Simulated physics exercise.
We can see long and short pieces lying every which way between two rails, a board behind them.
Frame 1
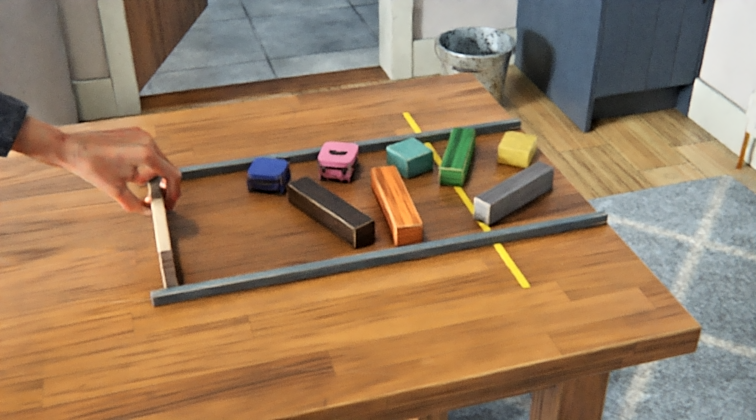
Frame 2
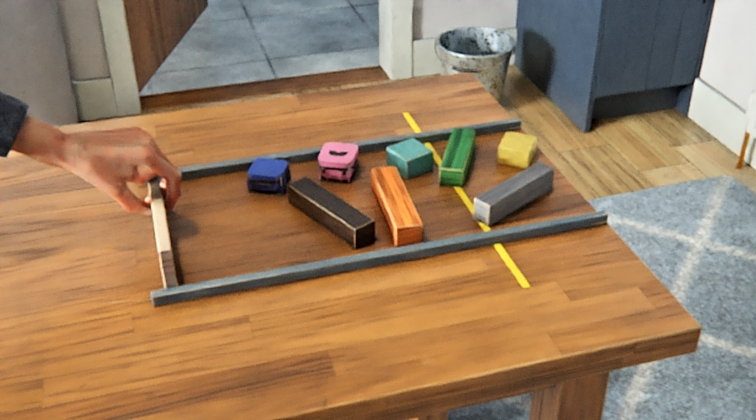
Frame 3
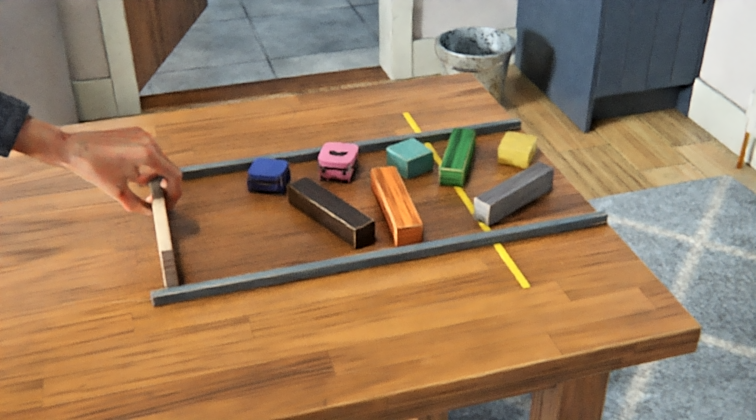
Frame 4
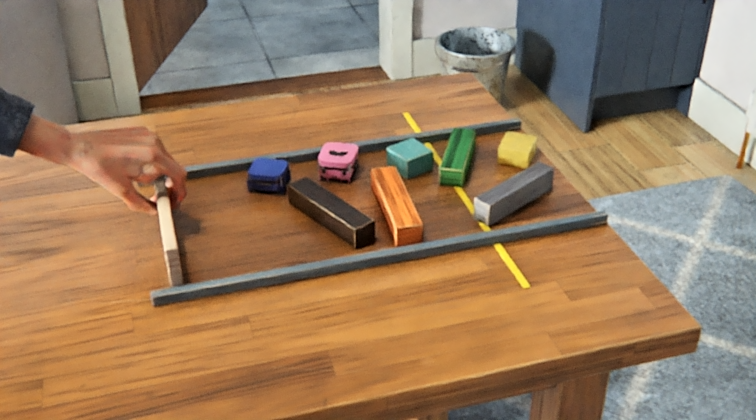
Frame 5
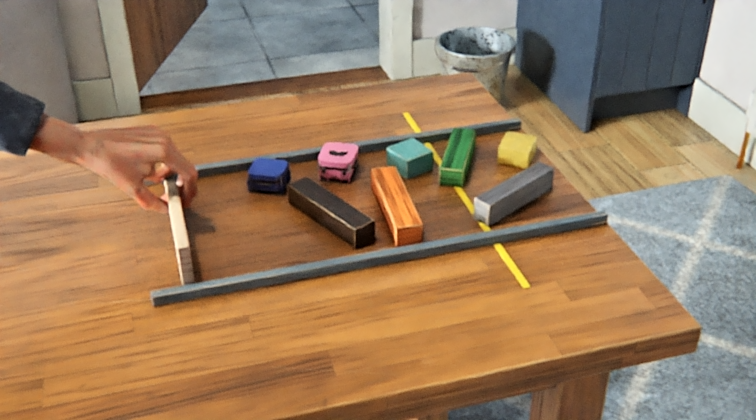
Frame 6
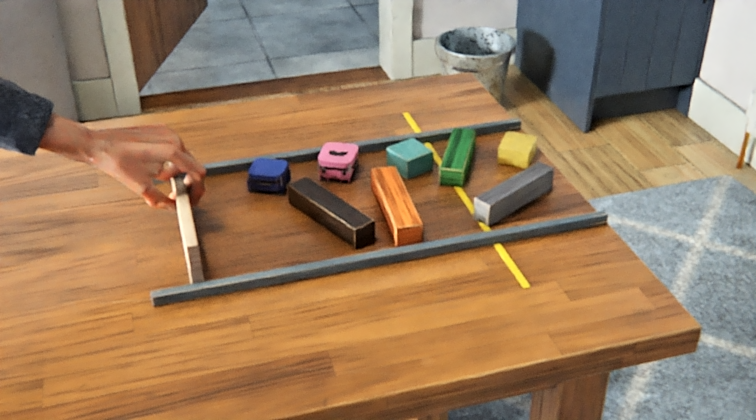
A hand slides a board slightly right between two rails toward unmoving colored blocks and sticks.
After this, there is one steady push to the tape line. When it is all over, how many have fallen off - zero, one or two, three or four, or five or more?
Looks like just one or two of them go over the edge.
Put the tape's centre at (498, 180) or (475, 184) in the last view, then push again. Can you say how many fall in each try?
Per try: 3; 1.
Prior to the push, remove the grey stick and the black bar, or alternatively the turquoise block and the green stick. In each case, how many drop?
The count is 1 in the first case and 0 in the second.
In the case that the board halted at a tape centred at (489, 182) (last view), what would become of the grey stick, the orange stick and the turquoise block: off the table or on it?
The grey stick falls; the orange stick survives; the turquoise block remains up.
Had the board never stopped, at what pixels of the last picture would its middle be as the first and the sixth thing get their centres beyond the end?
Around (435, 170); afterwards around (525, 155).
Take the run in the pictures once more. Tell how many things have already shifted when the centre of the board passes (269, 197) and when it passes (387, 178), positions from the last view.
At the one place 1, at the other 6.
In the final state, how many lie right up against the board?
The count in contact is 2.
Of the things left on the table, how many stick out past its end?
Number: 2.
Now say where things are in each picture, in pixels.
In the first frame, yellow block (517, 149); grey stick (515, 193); green stick (458, 157); board (159, 214); tape (457, 187).
In the second frame, grey stick (515, 193); blue case (269, 177).
In the third frame, green stick (458, 157); board (160, 214).
In the fourth frame, yellow block (517, 150); turquoise block (410, 158).
In the fifth frame, grey stick (515, 193); orange stick (396, 205).
In the sixth frame, yellow block (517, 150); grey stick (515, 193); green stick (458, 157); board (184, 210); tape (457, 187).
Soon after, none off yet; yellow block at rest near (517, 150); grey stick at rest near (515, 193); green stick at rest near (458, 157).
At rest, the number that fall off is one or two; fallen, yellow block.
